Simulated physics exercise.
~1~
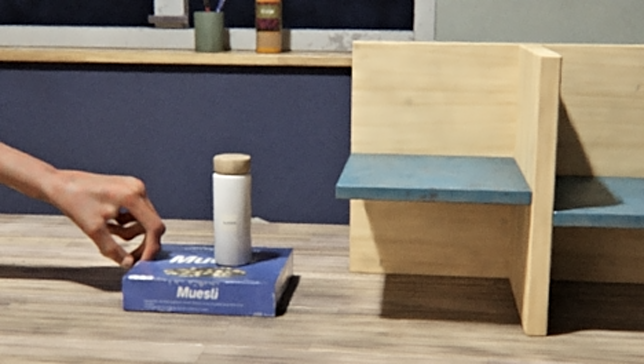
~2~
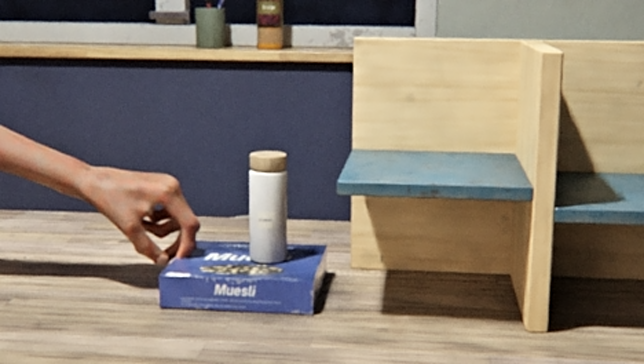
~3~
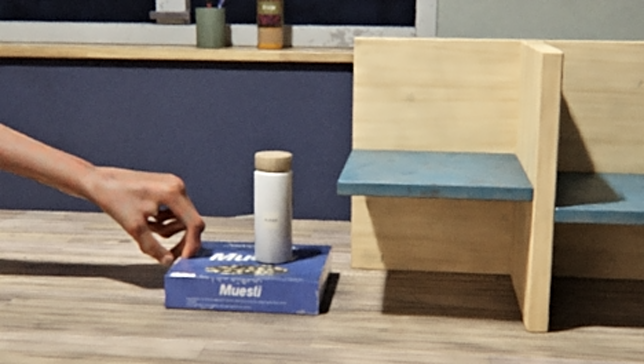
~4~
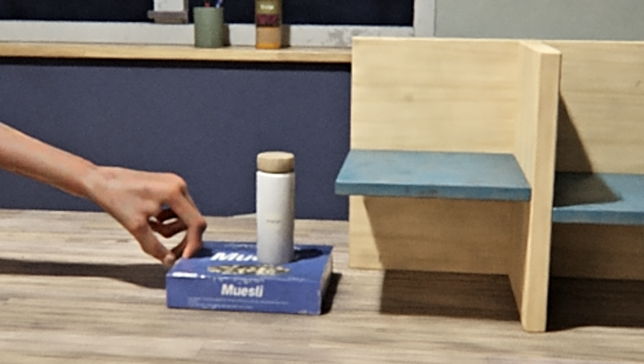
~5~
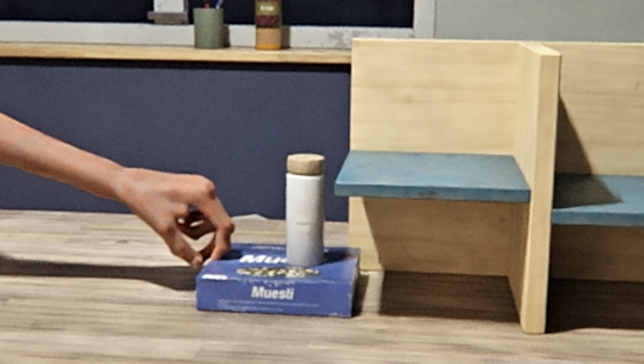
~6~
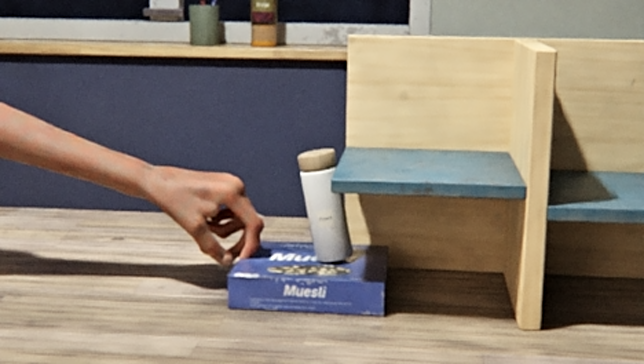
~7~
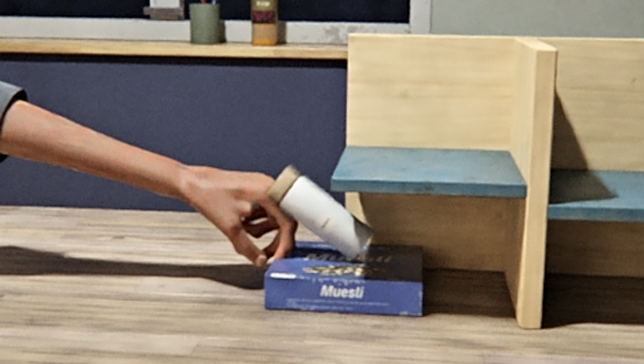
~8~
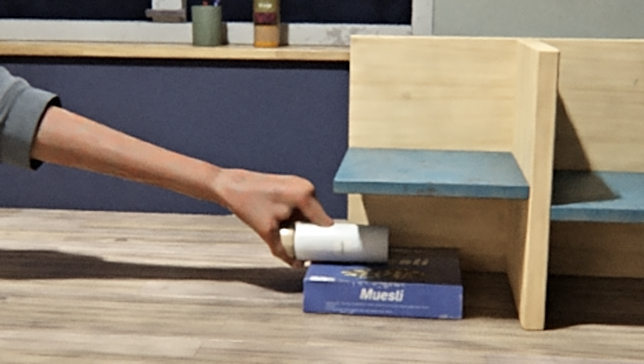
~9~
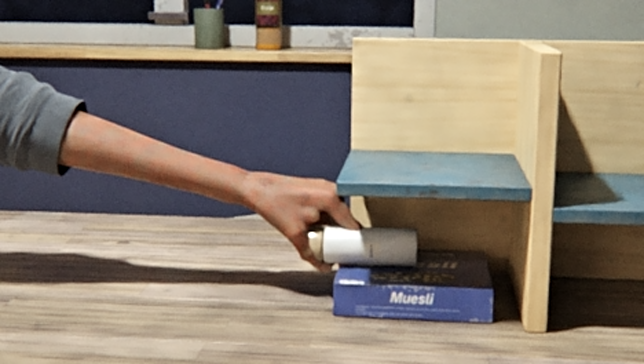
On a wood-grain tabletop seen from the side by a slightly swaying camera, a pale wooden unit with blue shelves stands at the right, before a dark blue wall. At the left, a hand holds the edge of a flat blue muesli box carrying an upright white shaker with a tan lid. The hand pushes the box rightward until the shaker's top meets the low shelf and tips back. The shaker topples leftward onto its side against the hand. The push continues, and the box ends partly beneath the shelf with the shaker lying on top.
